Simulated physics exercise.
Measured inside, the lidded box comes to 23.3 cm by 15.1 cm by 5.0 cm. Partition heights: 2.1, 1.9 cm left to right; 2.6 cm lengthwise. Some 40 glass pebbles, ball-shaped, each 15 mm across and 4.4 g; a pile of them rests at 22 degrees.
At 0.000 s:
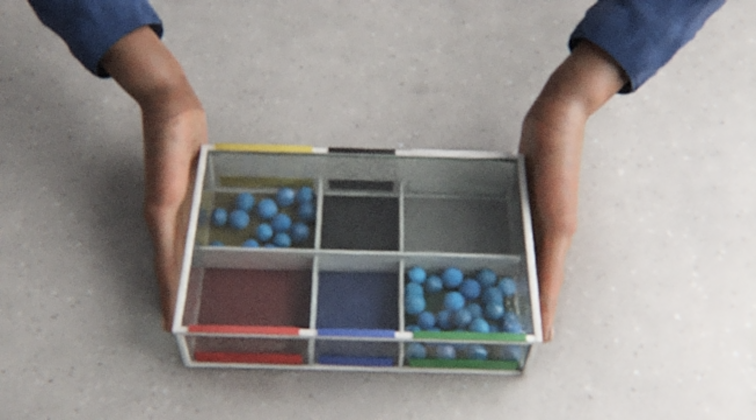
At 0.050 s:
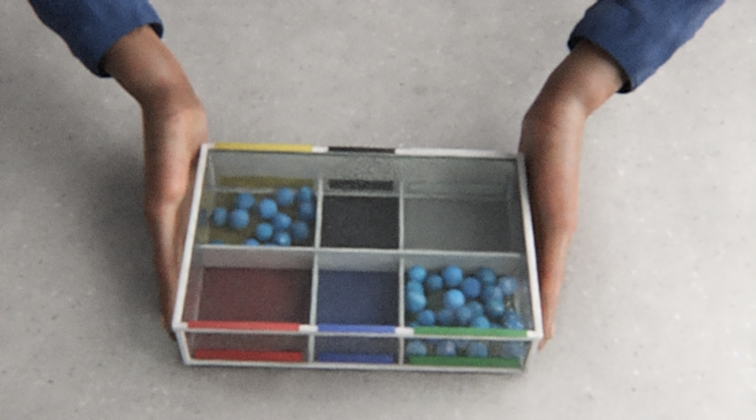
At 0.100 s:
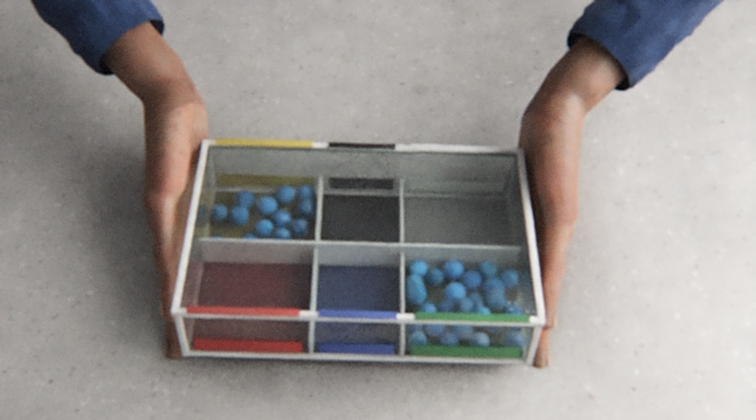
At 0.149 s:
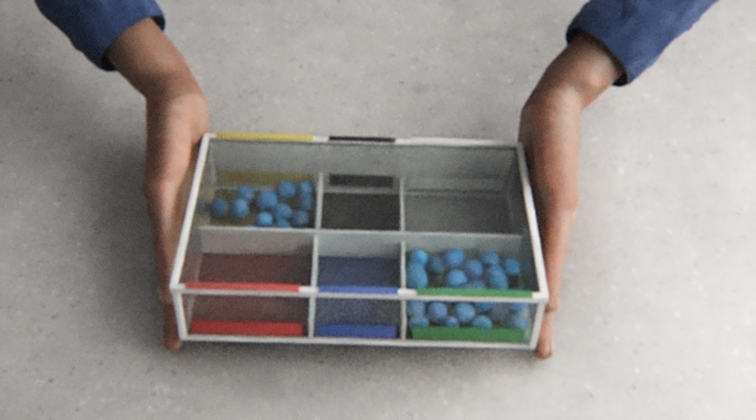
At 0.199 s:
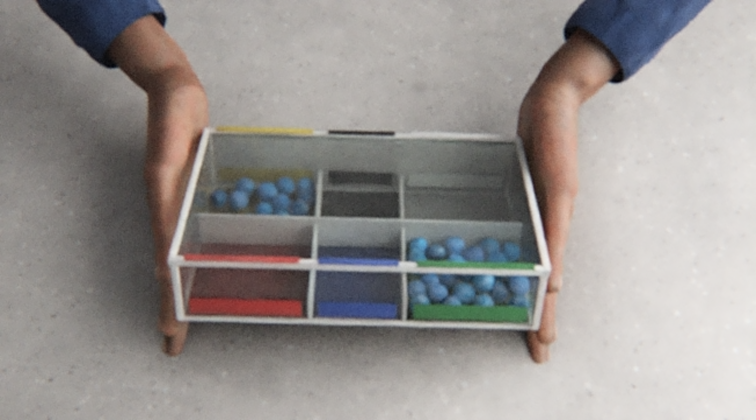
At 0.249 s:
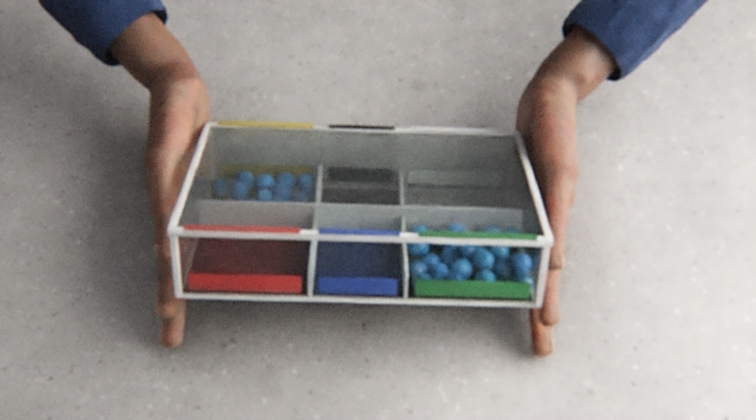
A clear lidded box, held at either side by two hands in blue sleeves, is seen from above over a speckled grey surface. Blue balls lie in its back left yellow-marked and front right green-marked compartments, while the red, blue, black and white-marked ones are empty. The hands tilt it backward, slowly then faster, raising its front edge, while the camera stays still.
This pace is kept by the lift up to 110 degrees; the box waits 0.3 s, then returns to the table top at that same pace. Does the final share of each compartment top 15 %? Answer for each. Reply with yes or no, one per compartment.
Red compartment no, blue compartment no, green compartment no, yellow compartment yes, white compartment yes, black compartment yes.
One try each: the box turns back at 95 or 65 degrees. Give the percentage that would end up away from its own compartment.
Try one gives around 70 %, try two around 5 %.
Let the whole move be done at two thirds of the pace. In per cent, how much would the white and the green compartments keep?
That way white would end with 45 per cent and green with 0 per cent.
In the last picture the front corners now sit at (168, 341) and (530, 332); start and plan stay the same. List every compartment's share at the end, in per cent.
Per cent at the finish: Red 65, blue 20, green 10, yellow 5, white 0, black 0.
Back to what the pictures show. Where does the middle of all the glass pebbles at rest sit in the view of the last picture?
After settling, the middle sits near (381, 210).
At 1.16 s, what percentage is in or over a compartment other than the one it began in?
Roughly 65 percent.
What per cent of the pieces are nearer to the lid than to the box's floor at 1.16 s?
I'd say around 90 percent of the pieces.
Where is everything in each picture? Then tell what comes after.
The first picture shows box tilt 0 degrees, front corners at (180, 328) and (535, 338); green 65 %, yellow 35 %.
The second picture shows box tilt 1 degrees, front corners at (180, 324) and (535, 333).
The third picture shows box tilt 5 degrees, front corners at (179, 310) and (538, 319), lowest corner right back.
The fourth picture shows box tilt 11 degrees, front corners at (177, 286) and (541, 296), lowest corner right back.
The fifth picture shows box tilt 18 degrees, front corners at (176, 259) and (543, 269), lowest corner right back.
The sixth picture shows box tilt 24 degrees, front corners at (175, 230) and (545, 240), lowest corner right back; green 65 %, yellow 35 %. Its pace works out near 125 degrees a second.
After 1.16 s, tilt 110 degrees; yellow 30 %, white 45 %, black 20 %.
After 1.77 s, tilt 56 degrees; yellow 30 %, white 50 %, black 20 %.
After 2.42 s, tilt 0 degrees; yellow 30 %, white 45 %, black 20 %.
By 3.3 s all is still; red 0 %, blue 0 %, green 0 %, yellow 30 %, white 45 %, black 20 %.
